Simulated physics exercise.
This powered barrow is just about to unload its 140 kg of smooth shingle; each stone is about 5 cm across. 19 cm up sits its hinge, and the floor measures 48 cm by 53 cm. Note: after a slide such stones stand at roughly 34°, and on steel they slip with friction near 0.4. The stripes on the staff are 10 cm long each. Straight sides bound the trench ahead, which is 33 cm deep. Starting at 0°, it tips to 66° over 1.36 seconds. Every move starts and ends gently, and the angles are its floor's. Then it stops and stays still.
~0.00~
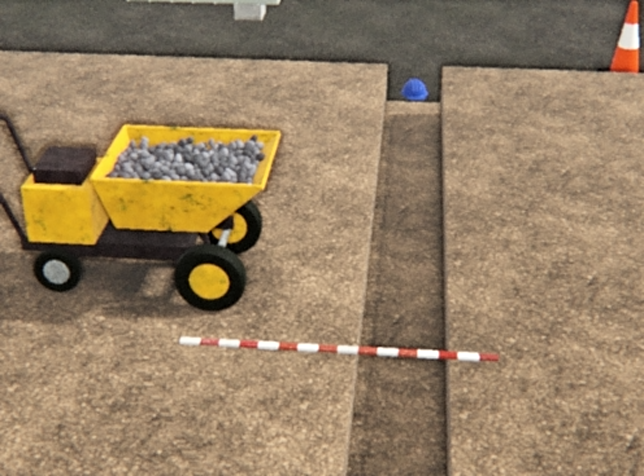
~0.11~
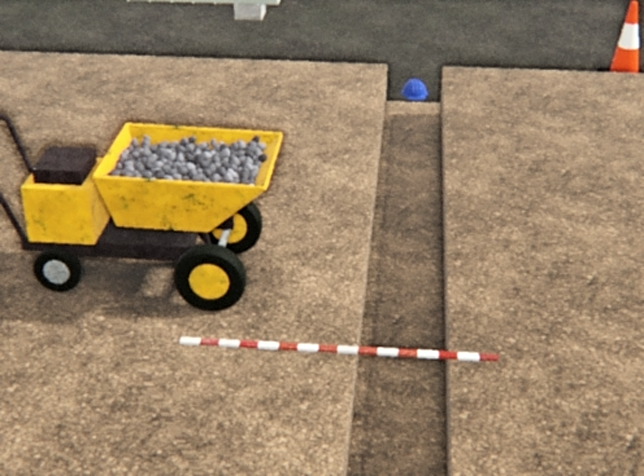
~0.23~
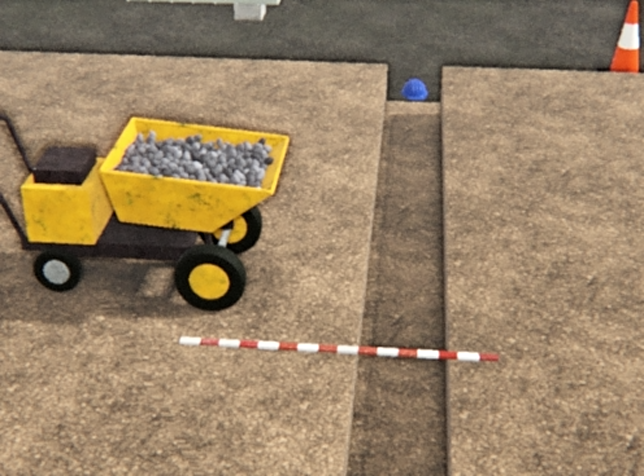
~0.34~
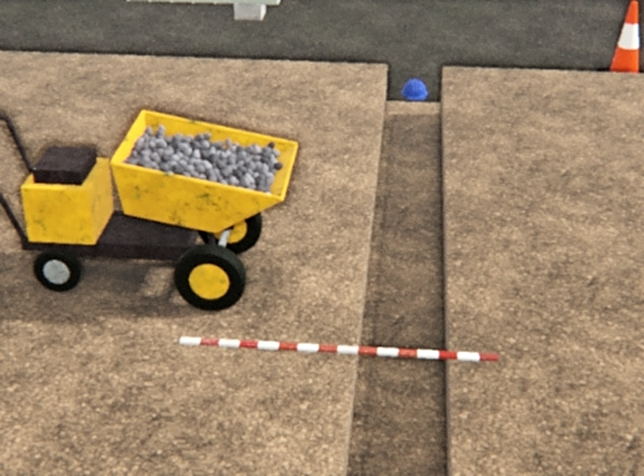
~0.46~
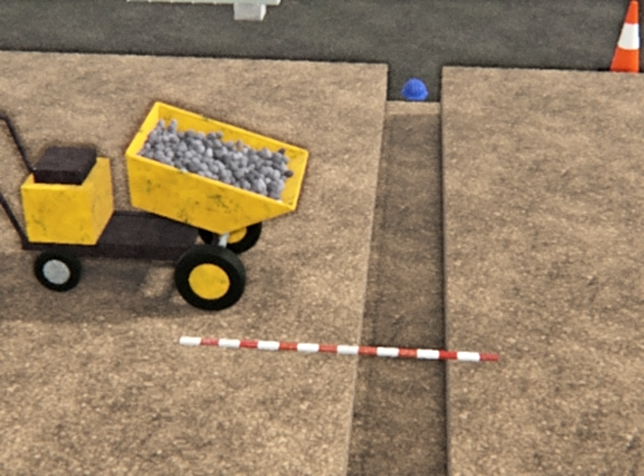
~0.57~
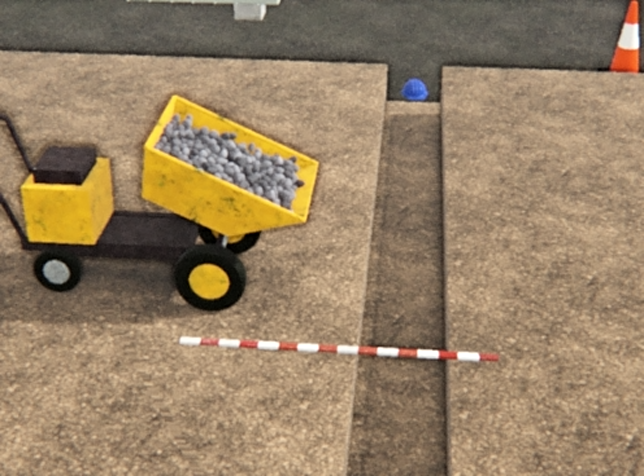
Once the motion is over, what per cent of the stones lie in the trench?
89 %.
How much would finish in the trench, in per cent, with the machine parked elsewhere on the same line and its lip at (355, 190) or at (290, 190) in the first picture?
Roughly 50 percent for the first, and 100 percent for the second.
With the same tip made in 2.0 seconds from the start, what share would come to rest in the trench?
Roughly 90 per cent.
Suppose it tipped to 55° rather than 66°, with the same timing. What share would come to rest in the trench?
Around 80 per cent would finish in the trench.
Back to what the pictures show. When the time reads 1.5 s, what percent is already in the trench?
By then, around 35 percent.
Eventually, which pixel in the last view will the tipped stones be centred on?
(399, 327).
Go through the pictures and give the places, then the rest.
In the first picture, the tray is at 0°, its lip at (262, 187); the top of the load is at (221, 152).
The second picture shows lip at (265, 189), floor tilted 1°, highest stones at (208, 151); the stones move at 0.2 m/s on average.
The third picture shows lip at (272, 193), floor tilted 5°, highest stones at (151, 151); the stones move at 0.3 m/s on average.
The fourth picture shows lip at (282, 199), floor tilted 10°, highest stones at (150, 142); the stones move at 0.5 m/s on average.
The fifth picture shows lip at (293, 209), floor tilted 17°, highest stones at (161, 135); the stones move at 0.6 m/s on average.
In the sixth picture, the tray is at 25°, its lip at (305, 221); the top of the load is at (177, 130); the stones move at 0.6 m/s on average.
After 1.0 s the floor is at 56°; 99 % in the tray, 1 % short of the trench; the foremost stones are at (341, 255).
After 1.5 s the floor is at 66°; 51 % in the tray, 13 % short of the trench, 36 % in the trench; the foremost stones are at (432, 347).
After 1.8 s the floor is at 66°; 15 % in the tray, 15 % short of the trench, 70 % in the trench; the foremost stones are at (442, 330).
After 3.8 s the floor is at 66°; 0 % in the tray, 11 % short of the trench, 89 % in the trench; the foremost stones are at (442, 345).
